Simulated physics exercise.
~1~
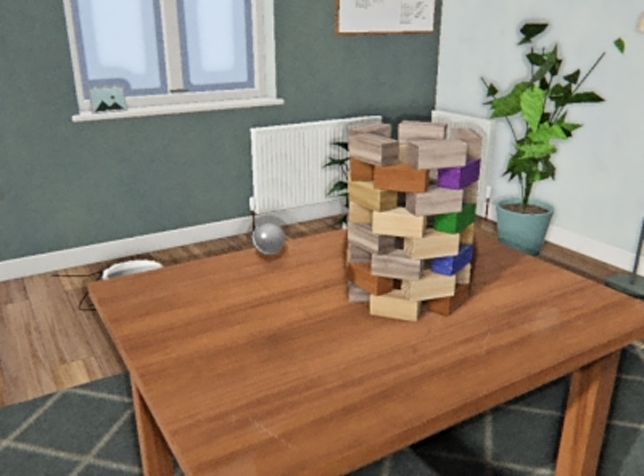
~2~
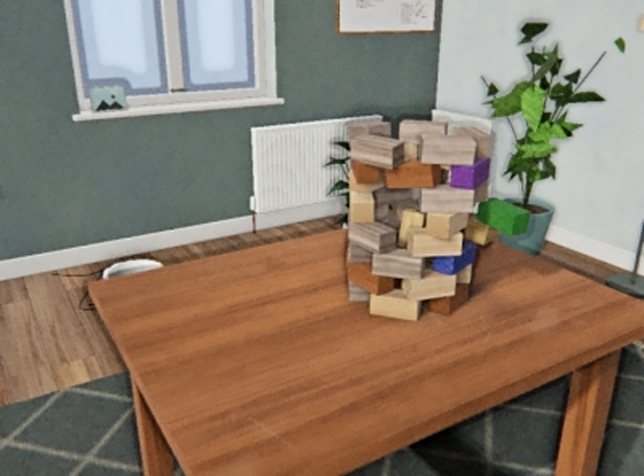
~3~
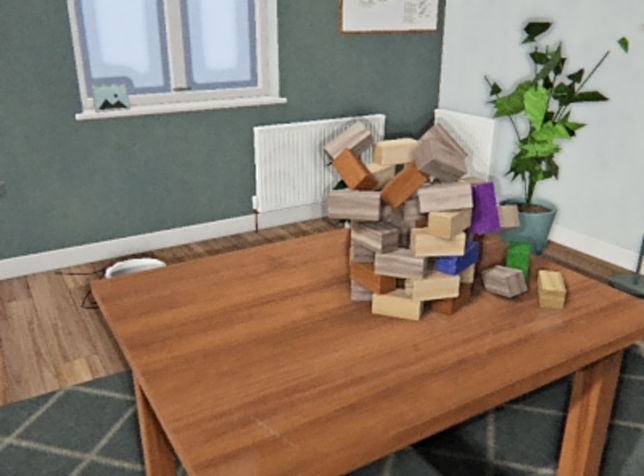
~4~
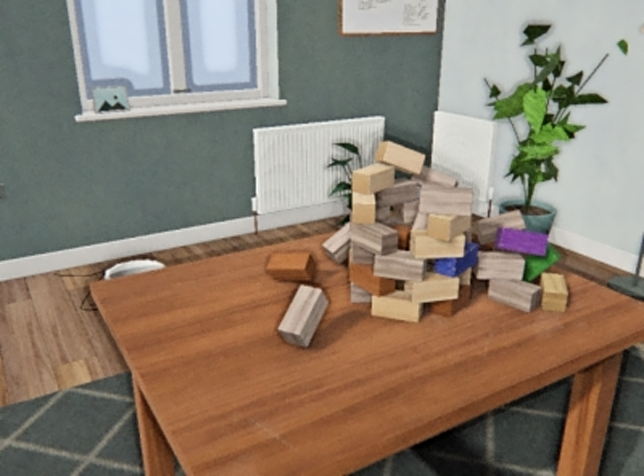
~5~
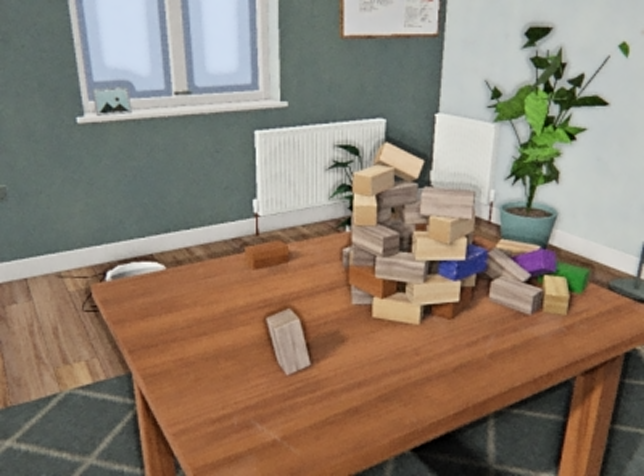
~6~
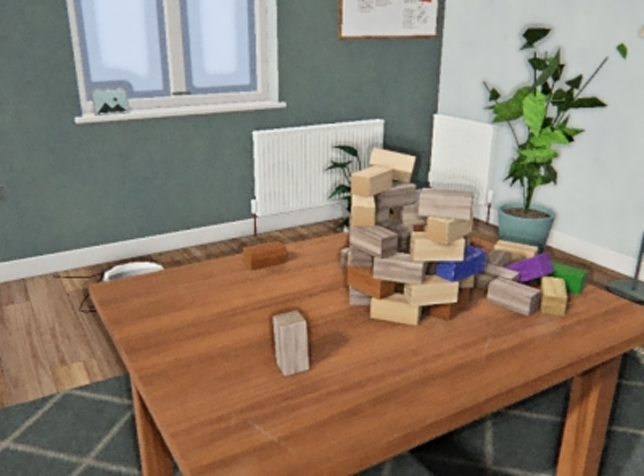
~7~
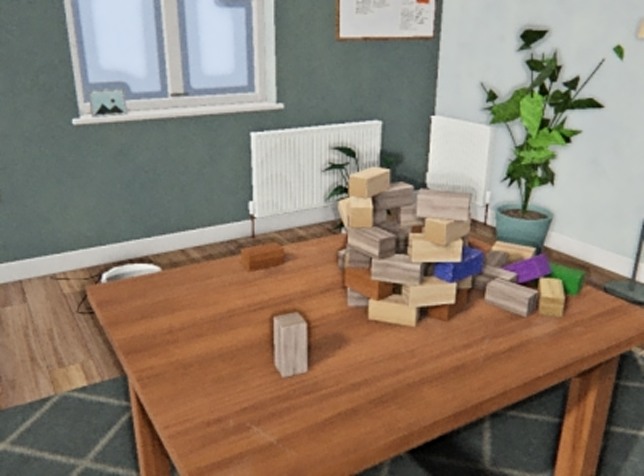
On a wooden table in a room with dark green walls, a hollow round tower of loose wooden blocks stands near a potted plant as a grey steel ball hurtles towards it. The ball disappears from view, and the green block shoots out to the right while gaps open in the rings. The upper rings buckle, tipping blocks outward, and the purple block drops after the green one. More blocks scatter to both sides, one landing upright at the front left. Finally, the green and purple blocks lie to the right beside a ragged, partly standing tower.
